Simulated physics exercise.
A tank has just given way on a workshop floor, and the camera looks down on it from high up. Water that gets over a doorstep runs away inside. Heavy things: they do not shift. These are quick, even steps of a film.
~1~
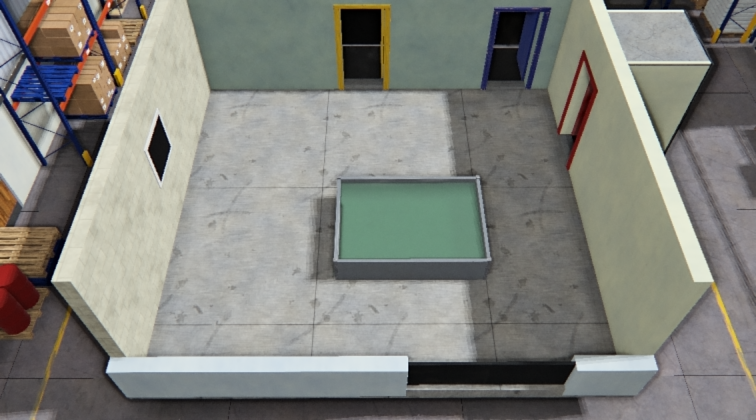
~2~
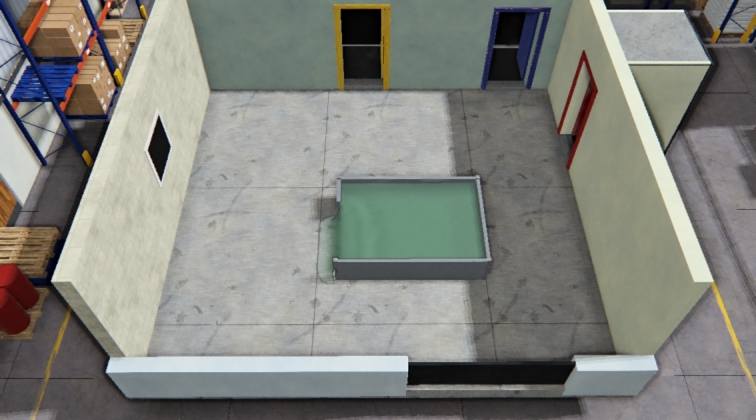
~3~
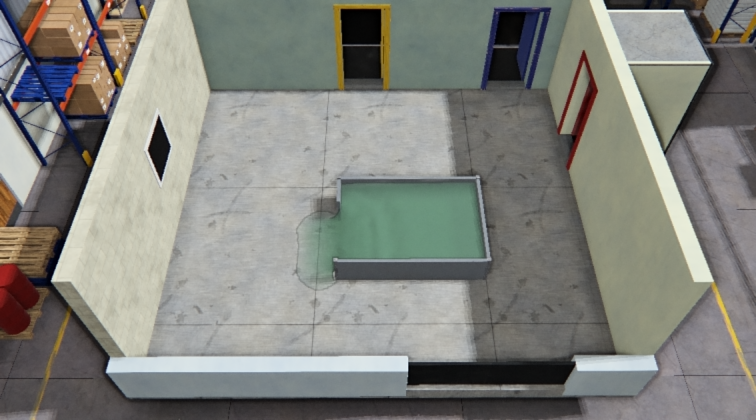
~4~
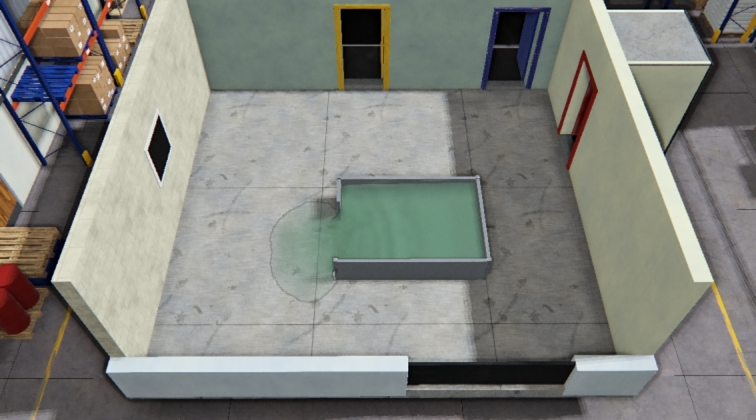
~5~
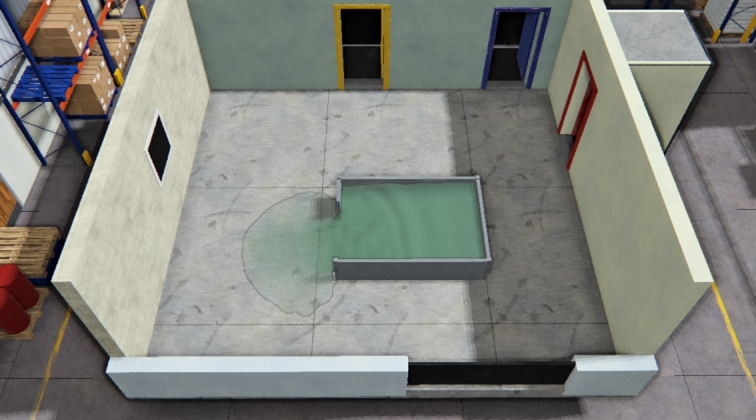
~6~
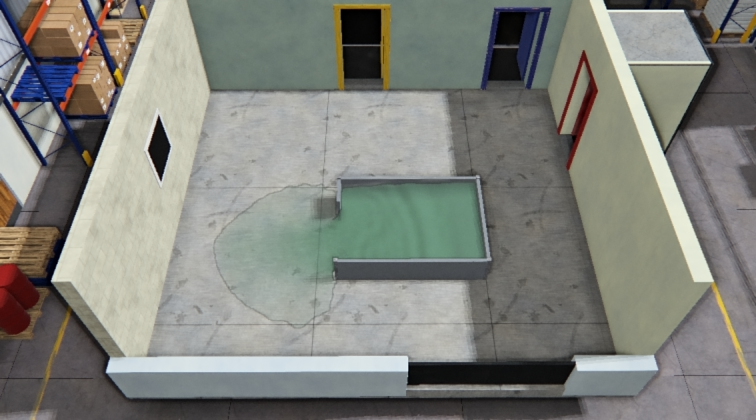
Pale green liquid pours from the opened left side of a low grey tank in a walled workshop, seen from high above by a still camera. Yellow and blue doorways stand in the back wall, with a red one at right and shelves of boxes outside at left. The liquid spreads leftward over the grey floor in a widening, rounded sheet, while faint ripples cross the tank.
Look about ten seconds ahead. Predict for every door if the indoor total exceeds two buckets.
Prediction: The red door does not exceed it, the blue door does not exceed it, the yellow door does not exceed it.
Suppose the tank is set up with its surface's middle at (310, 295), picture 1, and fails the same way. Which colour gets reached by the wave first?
First: The yellow door.
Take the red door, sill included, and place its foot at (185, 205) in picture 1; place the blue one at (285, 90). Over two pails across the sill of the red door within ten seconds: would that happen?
Result for red: It breaks the limit.
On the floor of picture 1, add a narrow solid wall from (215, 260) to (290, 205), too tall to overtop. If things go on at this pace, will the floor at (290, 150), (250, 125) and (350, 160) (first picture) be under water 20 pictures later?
Reading the points as listed, I get deluged, then left untouched, then deluged.
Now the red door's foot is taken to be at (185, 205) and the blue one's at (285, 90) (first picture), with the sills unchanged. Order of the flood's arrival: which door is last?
I'd go with the one in yellow.
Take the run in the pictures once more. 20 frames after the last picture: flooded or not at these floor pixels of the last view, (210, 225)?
Lab note - point status: Swamped.
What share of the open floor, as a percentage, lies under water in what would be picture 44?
Near 55 in a hundred.
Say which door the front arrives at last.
The red door.
A moment on, water covers 20 % of the floor; the red door not reached, the blue door not reached, the yellow door not reached.
Next, water covers 25 % of the floor; the red door not reached, the blue door not reached, the yellow door not reached.
Then, water covers 30 % of the floor; the red door not reached, the blue door not reached, the yellow door not reached.
Later, water covers 55 % of the floor; the red door not reached, the blue door not reached, the yellow door wet at the sill, nothing in.
In the end, water covers 90 % of the floor; the red door wet at the sill, nothing in, the blue door wet at the sill, nothing in, the yellow door wet at the sill, nothing in.
